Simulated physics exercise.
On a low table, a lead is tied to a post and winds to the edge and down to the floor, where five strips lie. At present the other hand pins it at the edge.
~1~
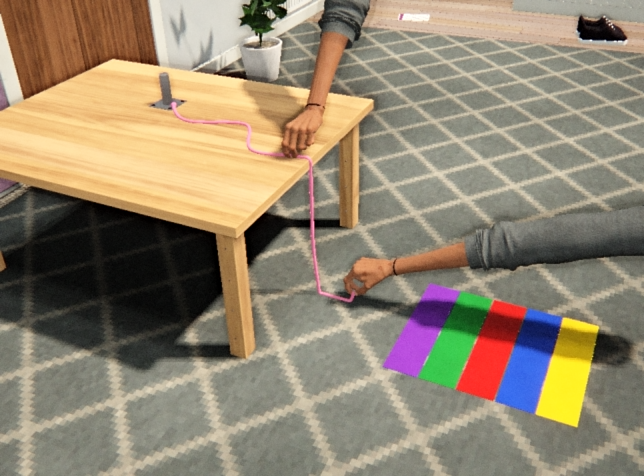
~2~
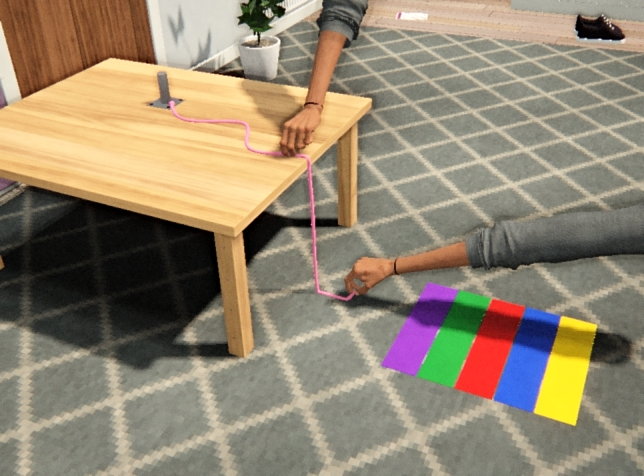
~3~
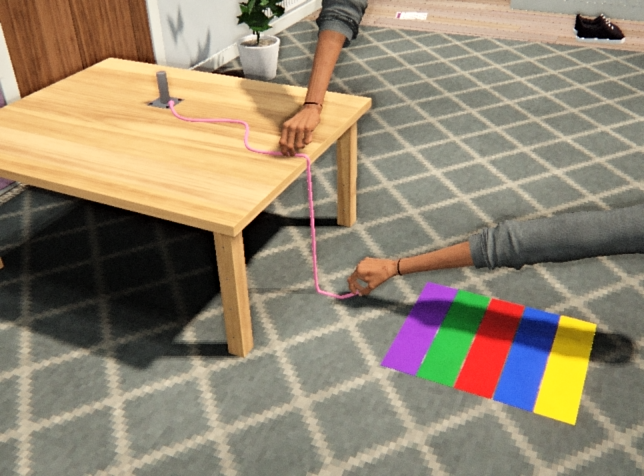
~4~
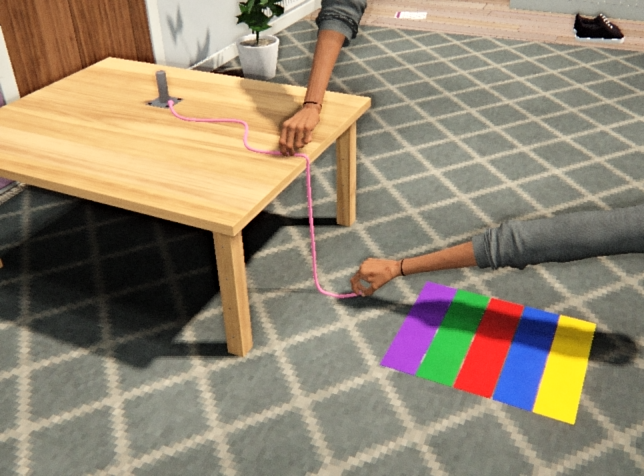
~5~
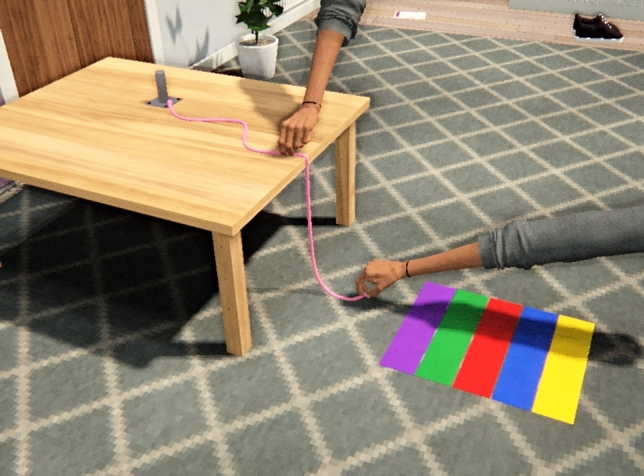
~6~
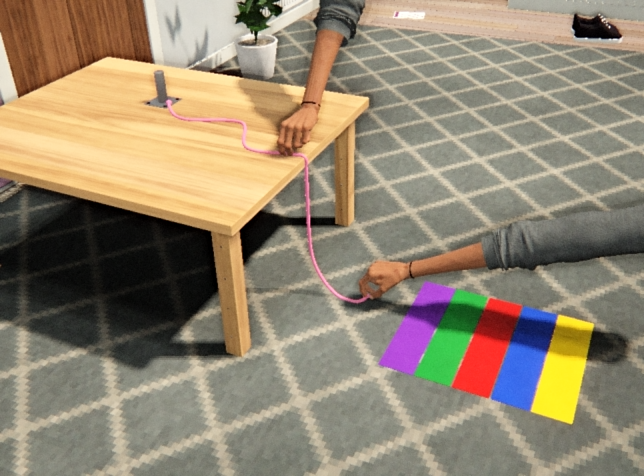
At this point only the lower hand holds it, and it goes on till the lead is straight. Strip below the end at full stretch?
Red.
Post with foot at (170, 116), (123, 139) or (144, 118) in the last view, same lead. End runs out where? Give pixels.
About (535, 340), (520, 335) and (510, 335).
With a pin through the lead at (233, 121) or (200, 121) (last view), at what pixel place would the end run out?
(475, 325), then (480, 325).
Soon after, end near (430, 312); over purple.
After that, end near (469, 322); over green.
At the stop, end near (492, 329); over red. The red one.
